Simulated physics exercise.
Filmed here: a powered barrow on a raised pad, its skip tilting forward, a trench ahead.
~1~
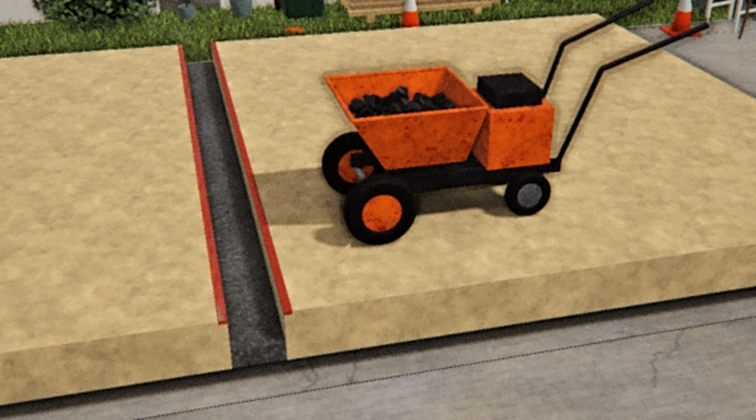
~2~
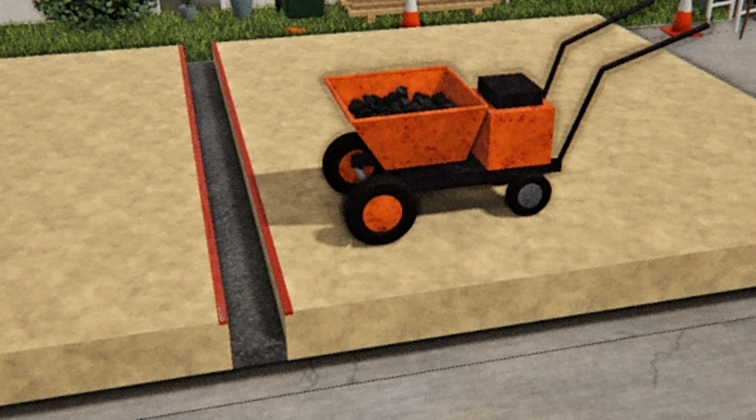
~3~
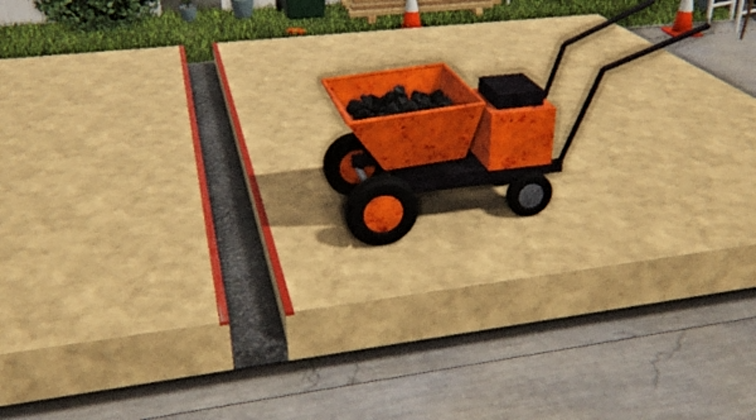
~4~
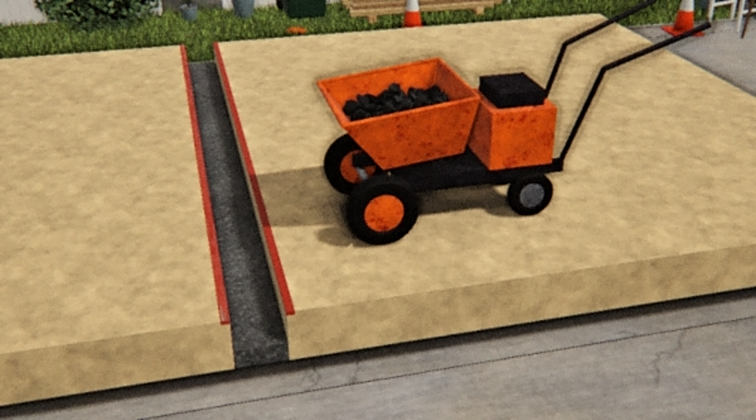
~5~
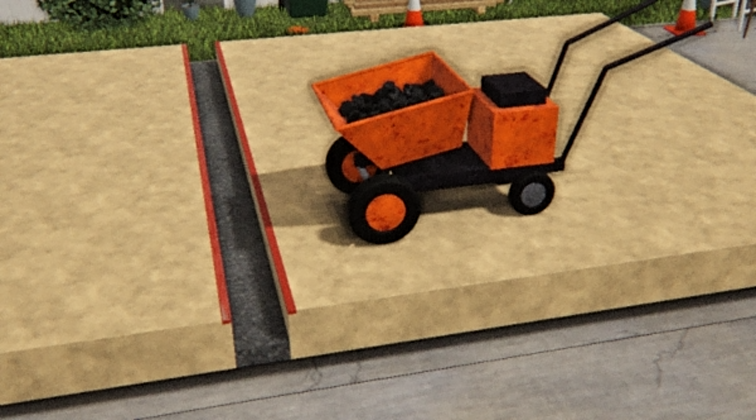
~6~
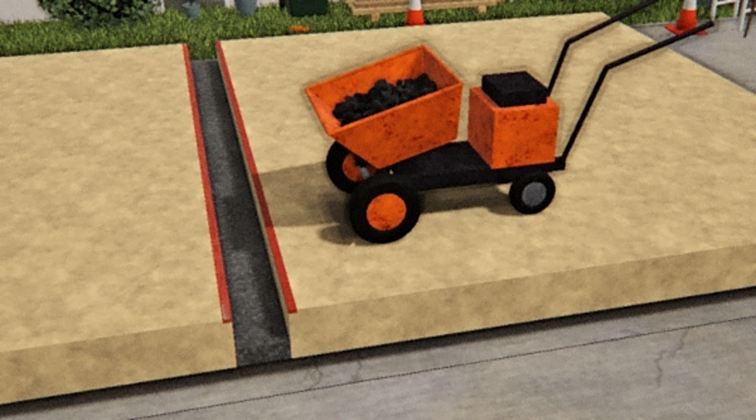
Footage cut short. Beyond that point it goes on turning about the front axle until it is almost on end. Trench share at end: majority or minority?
The portion in the trench is the greater one.
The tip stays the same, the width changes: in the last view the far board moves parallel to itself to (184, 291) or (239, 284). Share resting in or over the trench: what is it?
First one: 100 per cent; second one: 70 per cent.
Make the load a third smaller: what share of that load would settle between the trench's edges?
It comes to some 100 per cent.
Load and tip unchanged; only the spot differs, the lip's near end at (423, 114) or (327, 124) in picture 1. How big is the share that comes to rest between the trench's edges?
You'd see around 20 per cent the first time and around 70 per cent the second.
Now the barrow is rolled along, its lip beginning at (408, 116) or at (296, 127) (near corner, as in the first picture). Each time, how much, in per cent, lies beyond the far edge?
First spot 0 per cent, second spot 70 per cent.
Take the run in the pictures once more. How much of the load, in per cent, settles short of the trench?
Near 5 %.
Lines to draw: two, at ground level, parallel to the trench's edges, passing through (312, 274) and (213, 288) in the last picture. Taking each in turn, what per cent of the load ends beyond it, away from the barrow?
Roughly 100 and 0 percent.
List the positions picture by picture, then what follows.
Lip of the skip near (352, 121), level; top of the load near (413, 114), lumps of coal; first edge of the trench near (279, 279); far edge near (217, 288), the trench under half as wide as the skip, and about half as deep as wide, in the first frame.
Lip of the skip near (351, 122), level; top of the load near (413, 114), in the second frame.
Lip of the skip near (348, 124), tipped barely; top of the load near (411, 113), in the third frame.
Lip of the skip near (343, 126), tipped a little; top of the load near (429, 106), in the fourth frame.
Lip of the skip near (337, 130), tipped a little; top of the load near (424, 101), in the fifth frame.
Lip of the skip near (329, 134), tipped clearly; top of the load near (417, 97); first edge of the trench near (284, 278); far edge near (222, 286), in the sixth frame.
Shortly afterwards, skip tipped steeply; the whole lot in the skip.
Next, skip tipped right over; all but a few in the skip; only a few short of the trench; a little in or heaped over the trench; only a few falling.
Some moments later, skip tipped right over; near a quarter in the skip; only a few short of the trench; the bulk in or heaped over the trench; only a few beyond it.
In the end, skip tipped right over; only a few short of the trench; all but a few in or heaped over the trench; only a few beyond it.
